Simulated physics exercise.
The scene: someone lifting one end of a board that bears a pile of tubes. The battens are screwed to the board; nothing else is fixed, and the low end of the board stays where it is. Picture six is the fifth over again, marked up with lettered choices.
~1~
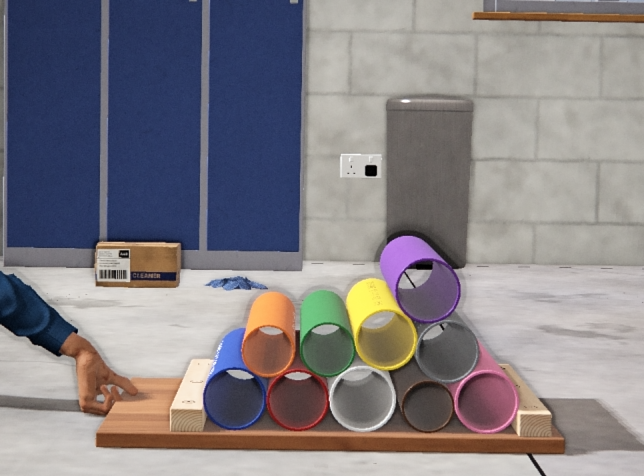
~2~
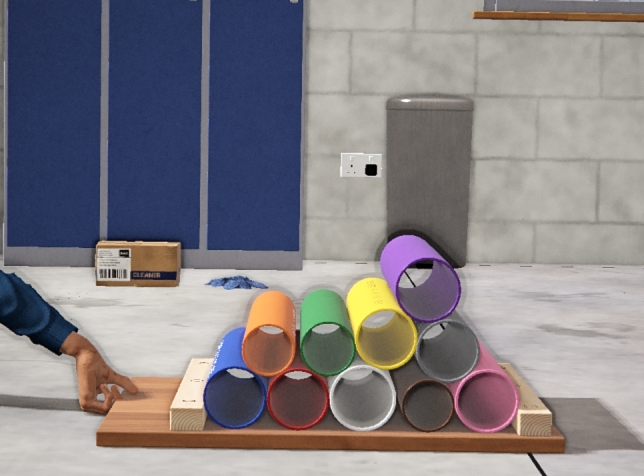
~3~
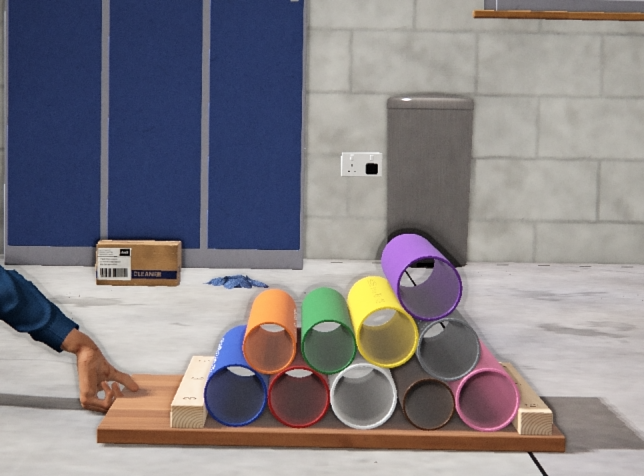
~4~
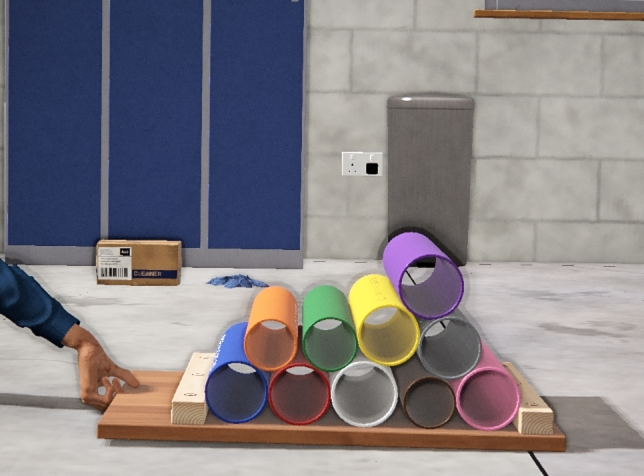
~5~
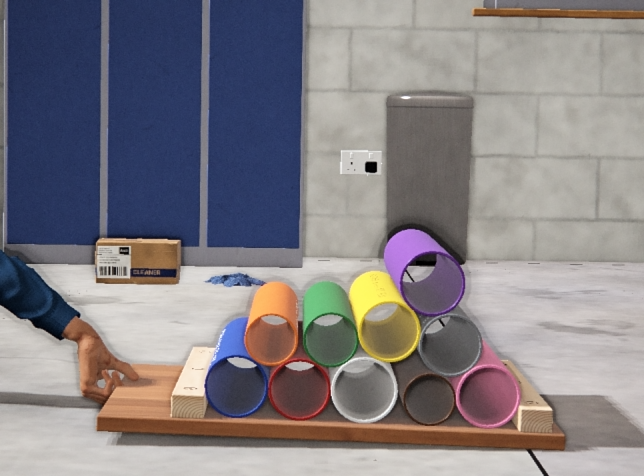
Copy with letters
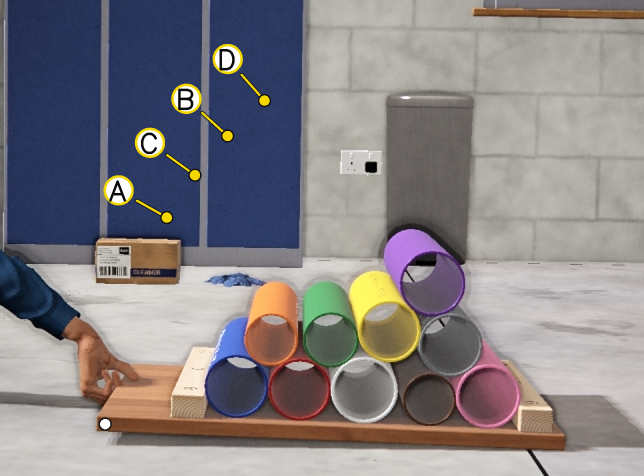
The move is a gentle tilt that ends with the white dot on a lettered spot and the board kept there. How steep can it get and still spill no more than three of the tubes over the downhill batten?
Up to A.
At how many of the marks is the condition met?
One of the four.
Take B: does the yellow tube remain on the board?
No.
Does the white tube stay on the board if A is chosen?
The white tube: Yes.
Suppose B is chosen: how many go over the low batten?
At B the number is five.
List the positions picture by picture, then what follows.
In the first picture, white tube (363, 399); brown tube (428, 407); pink tube (487, 402).
In the second picture, pink tube (487, 401); green tube (328, 348).
In the third picture, board (329, 399); blue tube (235, 395); orange tube (270, 347); purple tube (430, 288).
In the fourth picture, board (329, 396); blue tube (237, 392); red tube (300, 395).
In the fifth picture, board (329, 392); blue tube (236, 386); red tube (299, 389).
On the marked copy, A at (167, 218); B at (228, 136); C at (195, 175); D at (265, 101); the white dot at (105, 424).
Taking A. A third of the way, board at 17°.
Two thirds of the way, board at 29°.
When it is over, board at 29°, three over the low batten (grey, yellow, purple).
As for the rest, B five over the low batten; C five over the low batten; D five over the low batten.
